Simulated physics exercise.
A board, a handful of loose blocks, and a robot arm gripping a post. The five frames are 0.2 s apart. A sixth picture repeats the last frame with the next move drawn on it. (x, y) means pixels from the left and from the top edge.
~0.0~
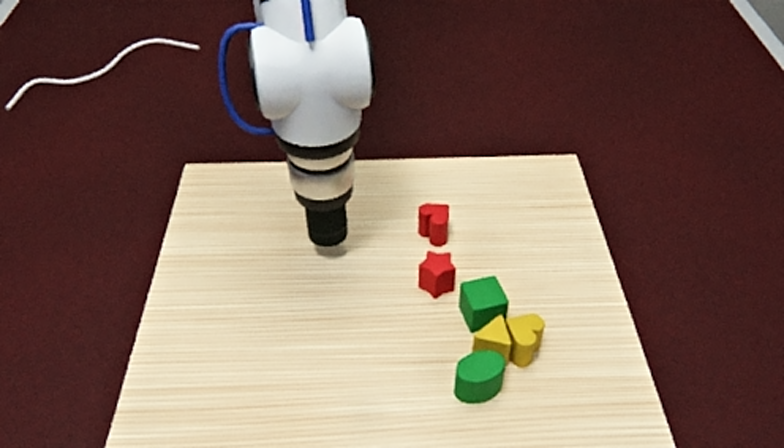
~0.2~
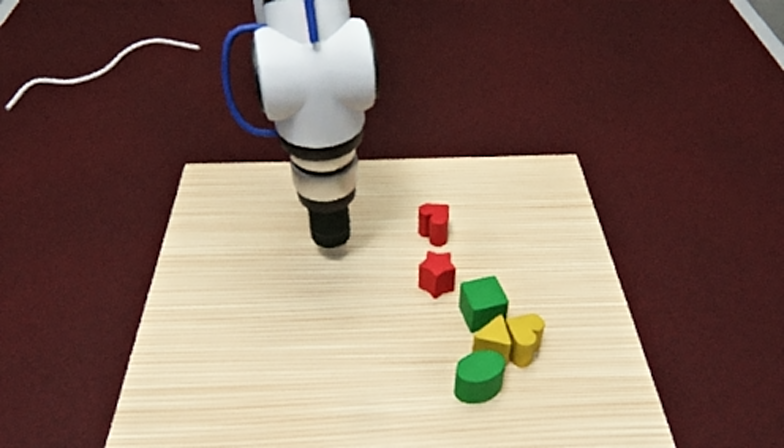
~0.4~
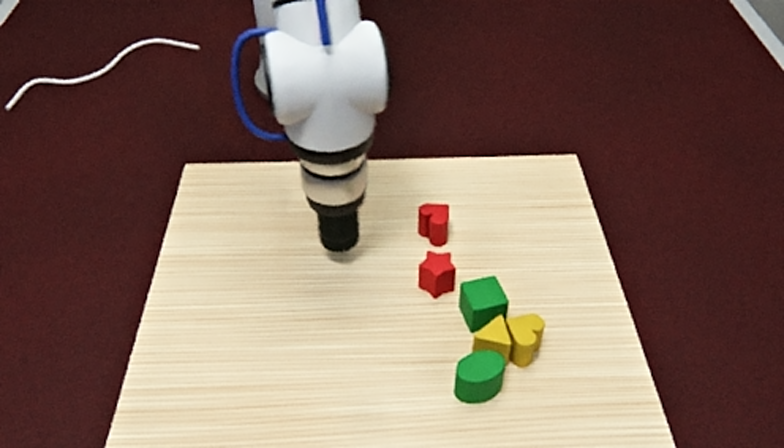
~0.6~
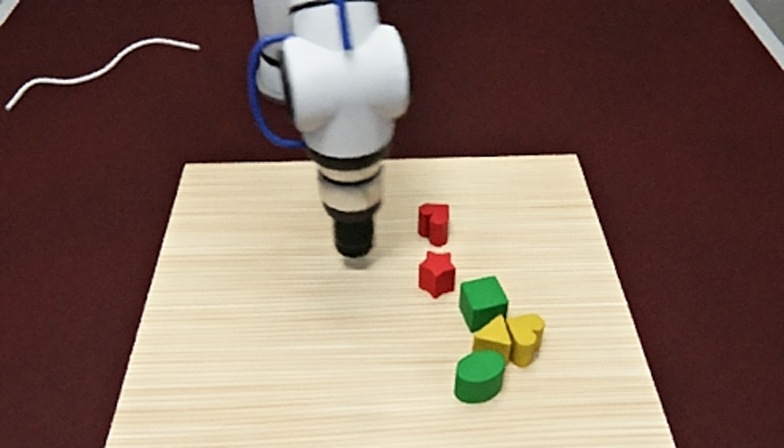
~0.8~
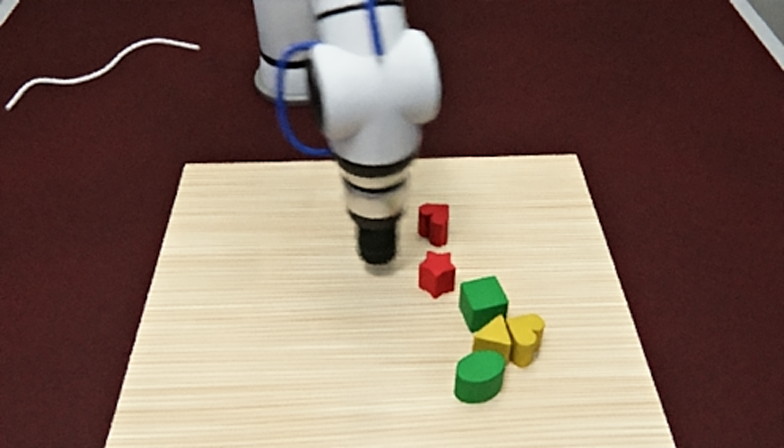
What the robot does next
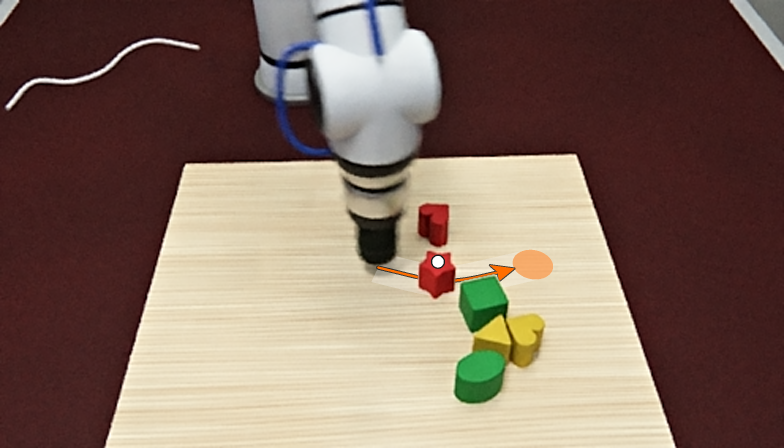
A robot arm holding a dark post moved slowly at first, then faster, to the right across a wooden board, nearing the red heart and star while all the red, green and yellow blocks stayed still.
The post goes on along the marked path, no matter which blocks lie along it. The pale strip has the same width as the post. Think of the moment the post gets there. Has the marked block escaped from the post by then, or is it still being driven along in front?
The post will have lost it.
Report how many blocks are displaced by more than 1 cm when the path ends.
I think two will be displaced.
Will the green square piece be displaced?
That would be a yes.
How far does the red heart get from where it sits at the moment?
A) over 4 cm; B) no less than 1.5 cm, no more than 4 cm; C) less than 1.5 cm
The correct letter is C.
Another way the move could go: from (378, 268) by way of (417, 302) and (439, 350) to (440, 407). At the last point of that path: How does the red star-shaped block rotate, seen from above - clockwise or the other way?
Spin direction: Counter-clockwise.
Path on the board, from (378, 268) via (430, 279) and (483, 276), ending at (533, 264); the dot is on the red star-shaped block.
The first path, step by step. One third of the way, post at (431, 263); red star-shaped block at (464, 269).
Two thirds of the way, post at (485, 259); red star-shaped block at (512, 274), turned 35° clockwise; green square piece at (501, 302).
At the end, post at (536, 248); red heart in place; red star-shaped block at (517, 274), turned 55° clockwise; green square piece at (501, 302).
